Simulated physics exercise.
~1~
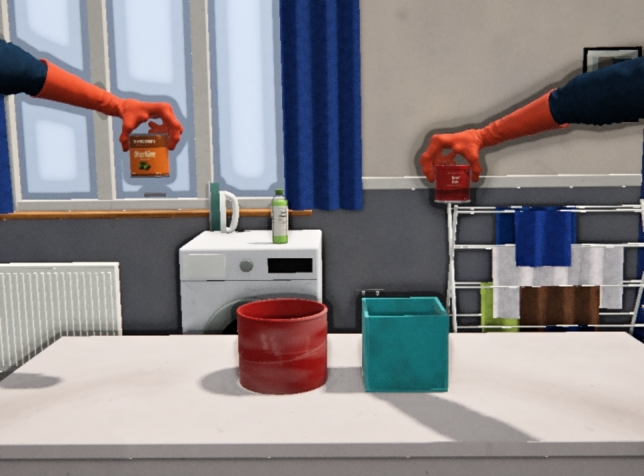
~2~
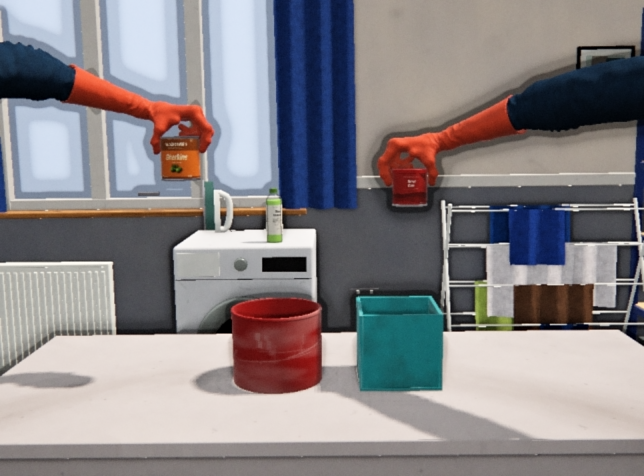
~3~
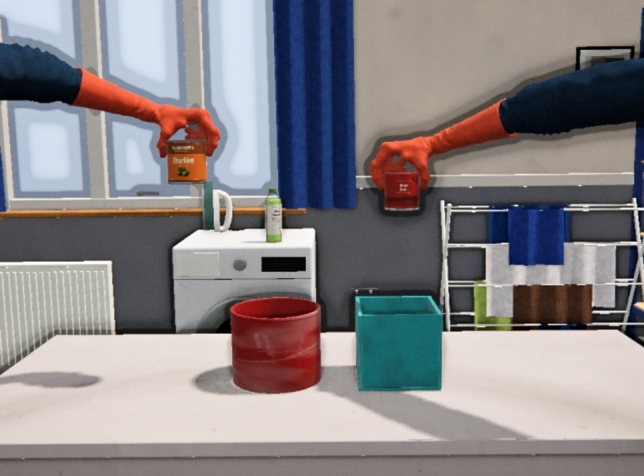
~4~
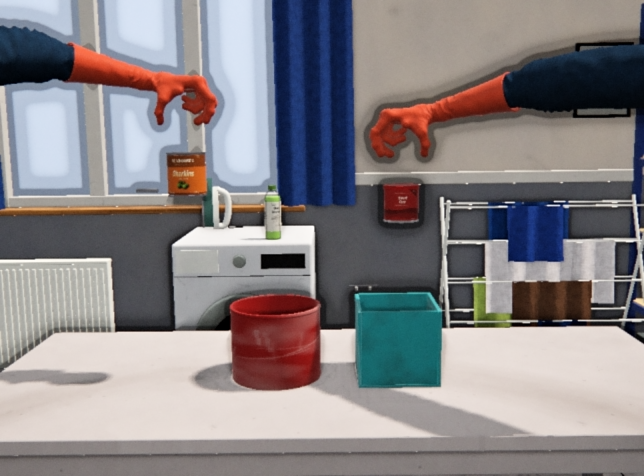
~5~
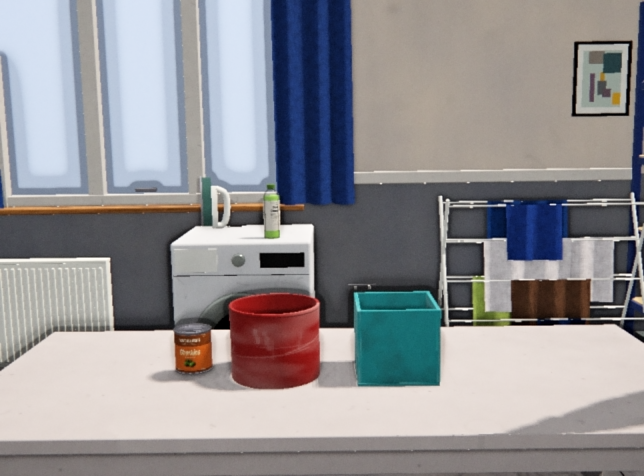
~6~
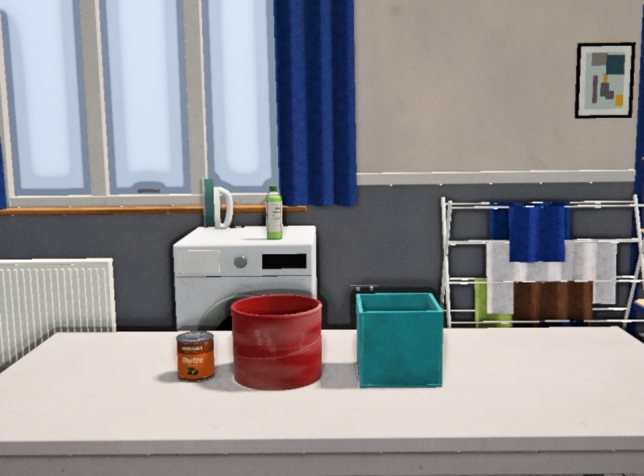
The clip opens on two orange-gloved hands holding an orange tin at the left and a red tin at the right, above a white table with a round red pot and a square teal crate. The left hand carries its tin slightly right while the other moves its tin left, toward the crate. Both hands let go, and the tins drop as the gloves draw back. The orange tin lands upright on the table, just left of the red pot. The red tin falls into the teal crate and is hidden from view, while both containers stay in place.
